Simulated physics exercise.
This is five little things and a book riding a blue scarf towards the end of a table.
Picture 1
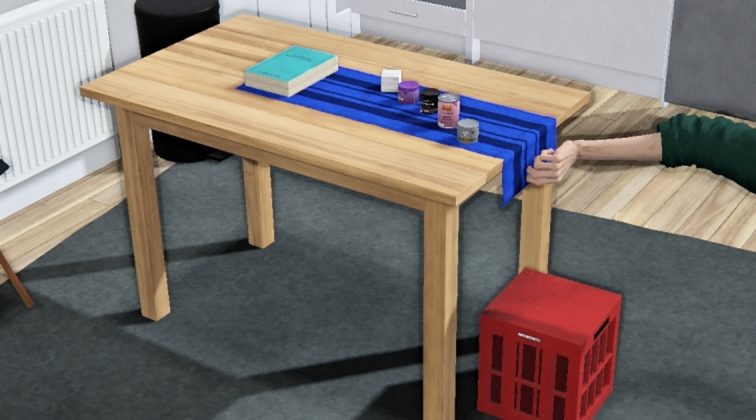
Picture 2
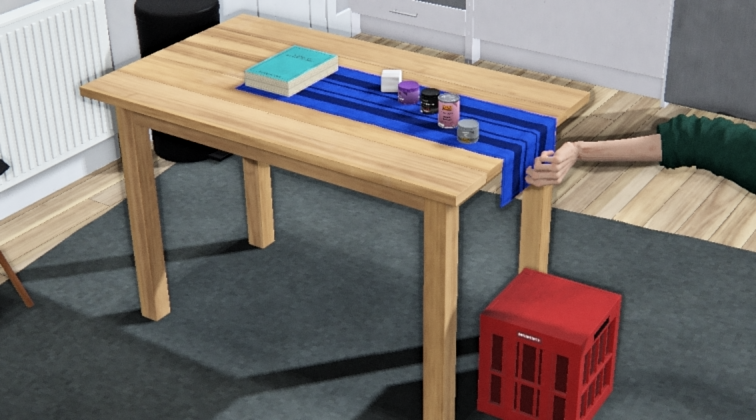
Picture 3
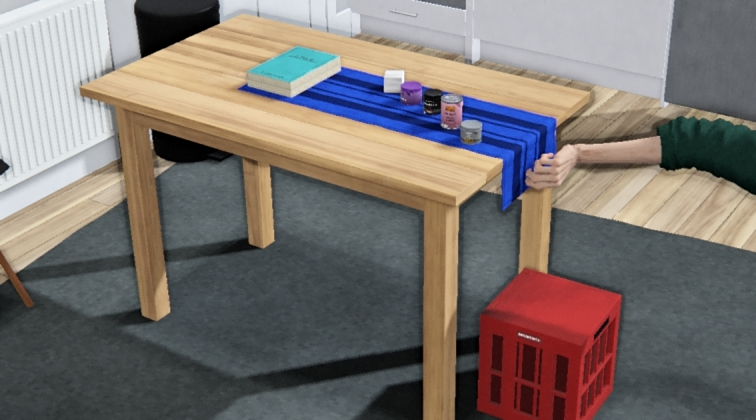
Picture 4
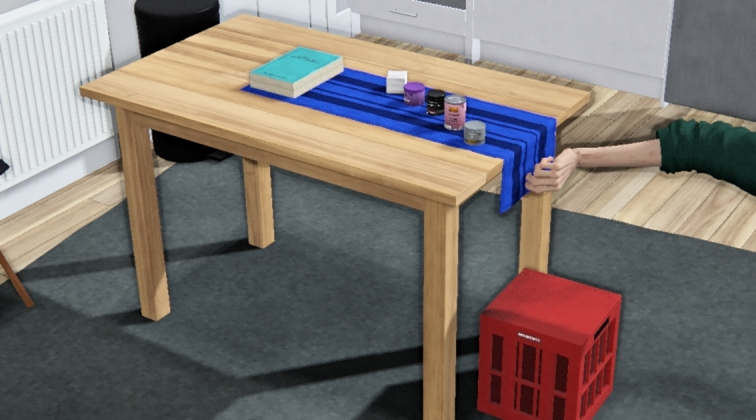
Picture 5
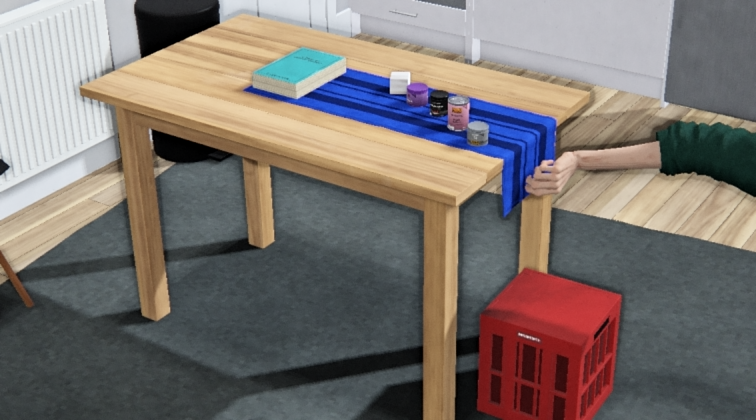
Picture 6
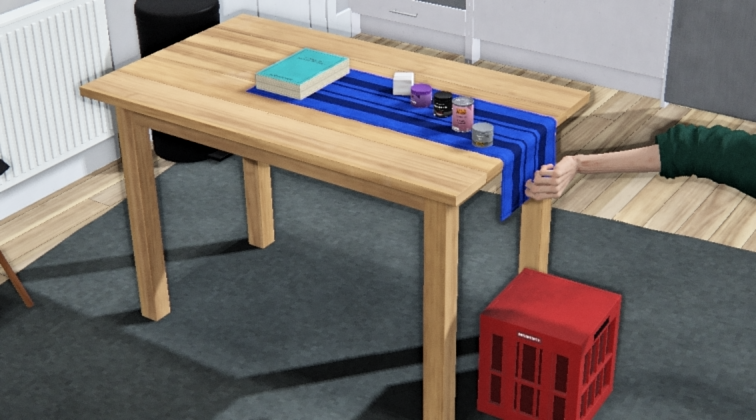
A hand at the right gripped the end of a blue scarf and slowly pulled it down a little, drawing the book and five small items slightly along the wooden table, above a red crate.
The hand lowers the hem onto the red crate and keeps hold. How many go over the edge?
It carries off three.
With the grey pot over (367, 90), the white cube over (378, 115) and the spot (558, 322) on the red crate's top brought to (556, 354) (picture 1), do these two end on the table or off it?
The grey pot holds on; the white cube is carried off.
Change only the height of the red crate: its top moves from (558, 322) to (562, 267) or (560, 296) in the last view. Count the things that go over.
The count: 1 and 2.
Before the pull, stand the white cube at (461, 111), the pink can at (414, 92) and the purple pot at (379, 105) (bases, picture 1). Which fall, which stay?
The white cube falls, the pink can survives, the purple pot remains up.
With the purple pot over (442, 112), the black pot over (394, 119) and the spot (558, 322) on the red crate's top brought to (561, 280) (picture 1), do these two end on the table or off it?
The purple pot holds on, the black pot survives.
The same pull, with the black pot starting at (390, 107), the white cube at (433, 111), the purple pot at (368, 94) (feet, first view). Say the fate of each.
The black pot remains up, the white cube falls, the purple pot survives.
Soon after, hem near (527, 235); grey pot gone.
After that, hem near (527, 279); grey pot and pink can gone.
In the end, hem on the crate; grey pot, pink can and black pot gone. The answer is three.
